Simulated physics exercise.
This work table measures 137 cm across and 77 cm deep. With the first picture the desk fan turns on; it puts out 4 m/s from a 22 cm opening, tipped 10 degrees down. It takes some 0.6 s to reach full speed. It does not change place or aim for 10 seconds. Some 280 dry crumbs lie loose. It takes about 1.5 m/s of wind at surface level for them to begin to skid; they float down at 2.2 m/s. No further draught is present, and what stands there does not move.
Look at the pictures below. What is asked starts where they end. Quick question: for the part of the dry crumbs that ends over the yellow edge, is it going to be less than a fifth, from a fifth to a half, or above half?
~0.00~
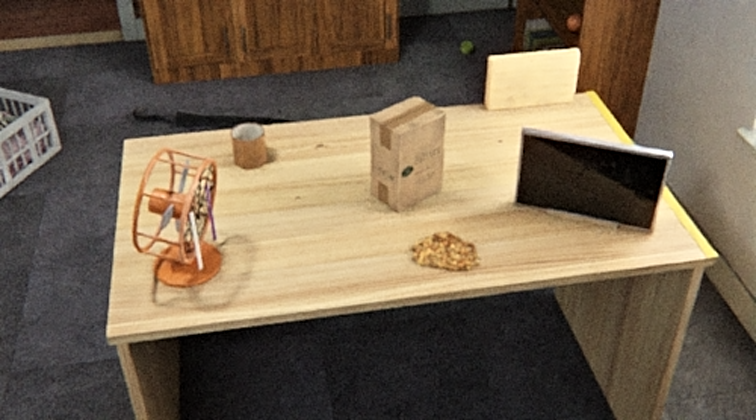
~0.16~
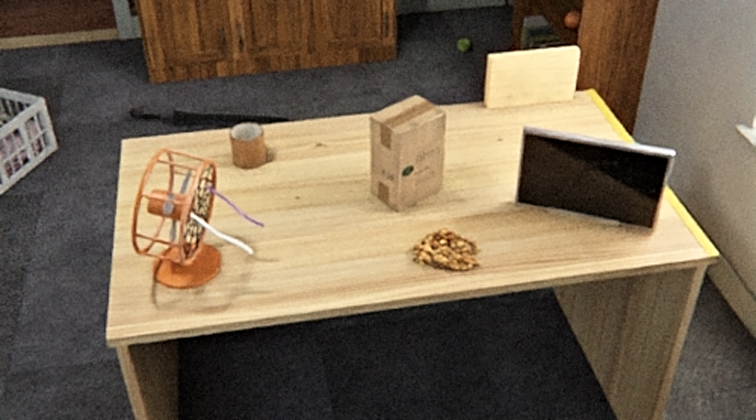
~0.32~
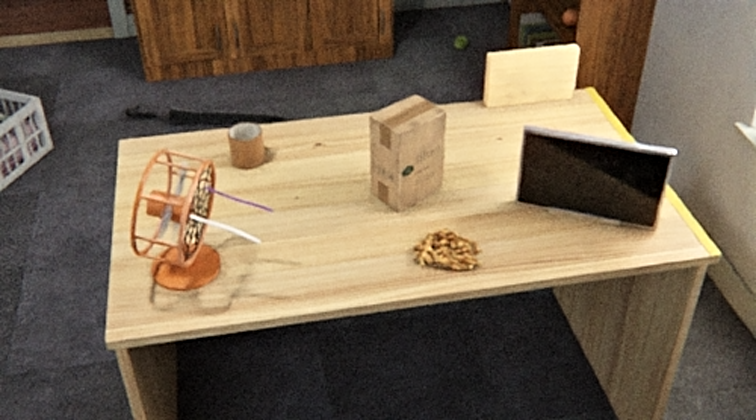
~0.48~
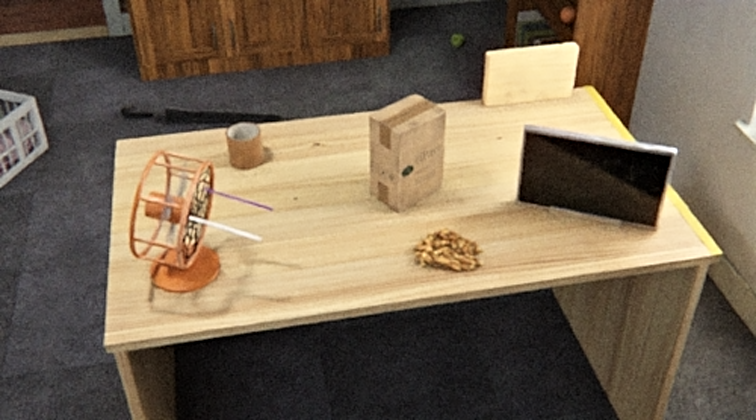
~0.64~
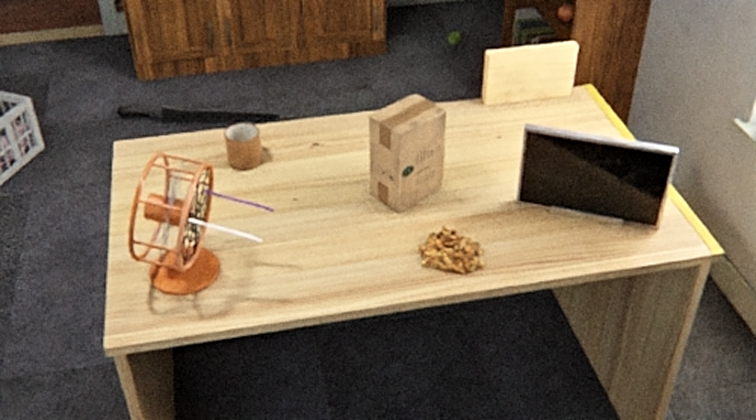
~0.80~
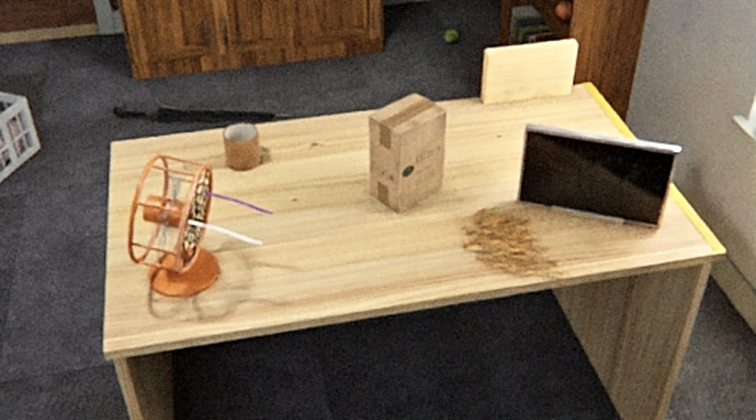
The count there is a part from one fifth to one half.
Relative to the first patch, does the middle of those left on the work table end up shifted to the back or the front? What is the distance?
It shifted toward the rear by roughly 5 cm.
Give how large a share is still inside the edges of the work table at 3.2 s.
Around 40 percent remain.
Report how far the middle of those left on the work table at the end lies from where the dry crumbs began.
The middle is roughly 35 cm from where it started.
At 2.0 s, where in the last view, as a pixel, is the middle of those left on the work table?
About (579, 213).
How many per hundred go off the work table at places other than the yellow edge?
It comes out at some 20 %.
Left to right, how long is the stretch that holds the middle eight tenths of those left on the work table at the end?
About 30 cm.
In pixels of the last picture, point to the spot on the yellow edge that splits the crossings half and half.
At about (716, 239).
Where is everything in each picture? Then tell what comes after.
In the first frame, the middle of the dry crumbs is near (446, 250), none has stirred yet and the mouth of the desk fan is at (177, 206).
In the second frame, the middle of the dry crumbs is near (447, 249), none has stirred yet and the yellow edge is centred on (648, 162).
In the third frame, the middle of the dry crumbs is near (447, 249), none has stirred yet, the top of a box is at (408, 113) and the top of a laptop is at (598, 139).
In the fourth frame, the middle of the dry crumbs is near (448, 250) and none has stirred yet.
In the fifth frame, the middle of the dry crumbs is near (451, 252), the farthest in sight from the desk fan is at (483, 252) and about 10 % have left their places.
In the sixth frame, the middle of the dry crumbs is near (506, 242), the farthest in sight from the desk fan is at (565, 272) and all have left their places.
After 2.0 s, 32 % are over the yellow edge; the middle of those still in play is near (579, 213); 74 % have settled or left.
After 3.2 s, 34 % are over the yellow edge; the middle of those still in play is near (579, 213); 78 % have settled or left.
After 5.5 s, 35 % are over the yellow edge; the middle of those still in play is near (579, 213); 80 % have settled or left.
After 10.0 s, at the end, 36 % are over the yellow edge; the middle of those still in play is near (573, 215).
